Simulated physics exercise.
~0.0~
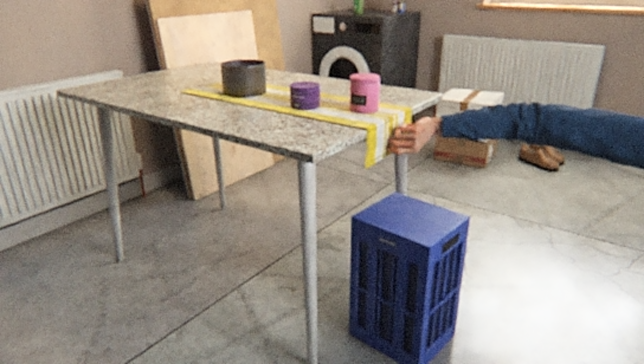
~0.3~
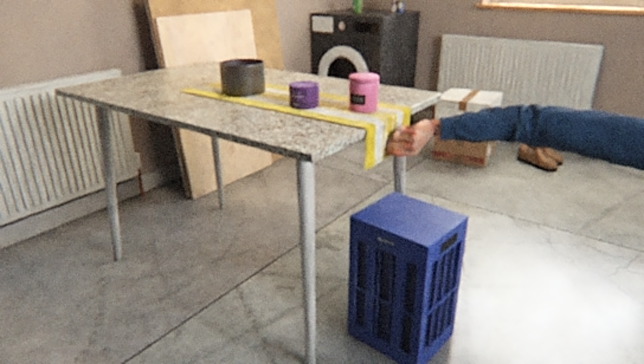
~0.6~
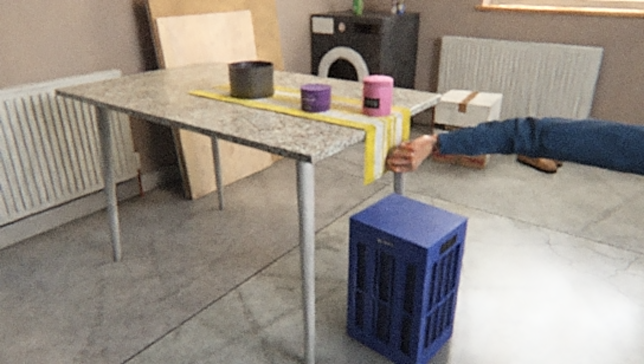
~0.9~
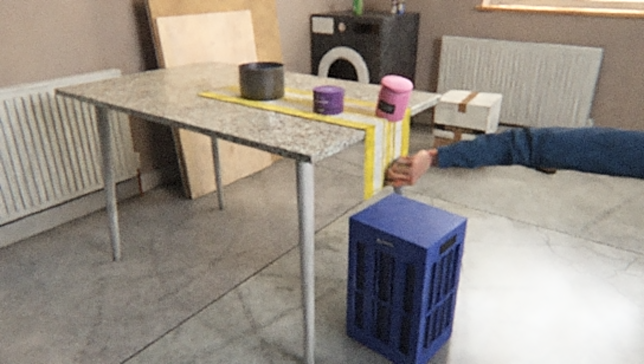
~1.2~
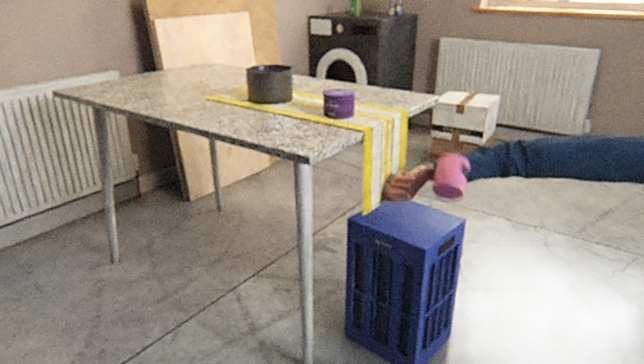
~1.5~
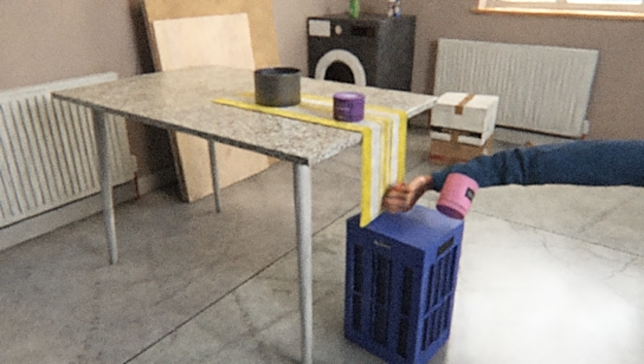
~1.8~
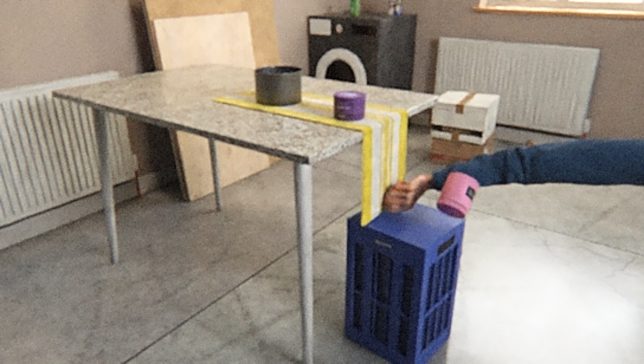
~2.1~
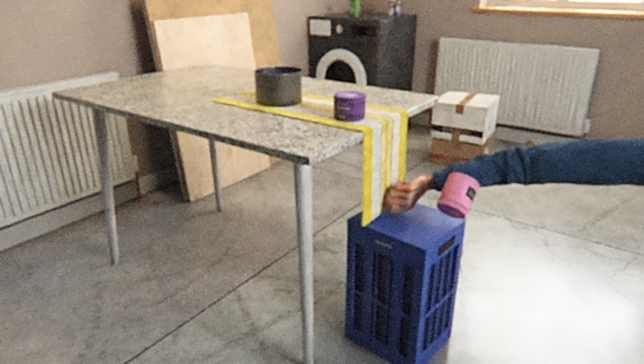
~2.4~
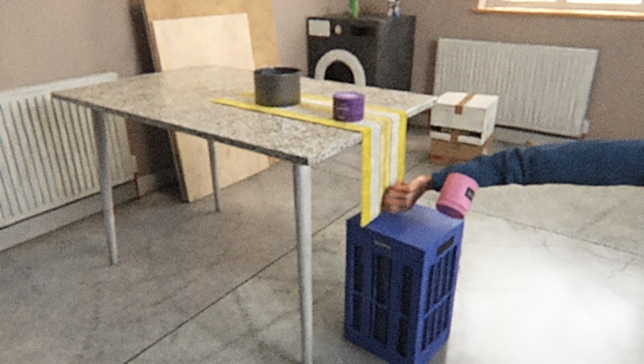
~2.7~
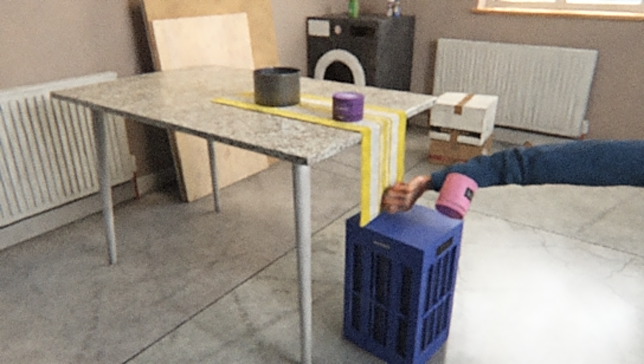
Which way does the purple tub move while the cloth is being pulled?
The purple tub moves to the right, carried along on the cloth toward the end of the table.
A yellow-edged cloth lies along a speckled table, with a dark pot, a purple tub and a pink jar standing on it, and a hand at the right grips its hanging end. The hand draws the cloth downward, and all three containers slide right with it. The pink jar reaches the table's edge, tips and drops off beside the hand. The hem comes down to the blue crate on the floor and the pulling stops. The pink jar ends up tilted against the person's sleeve above the crate, while the tub and pot remain standing on the table.
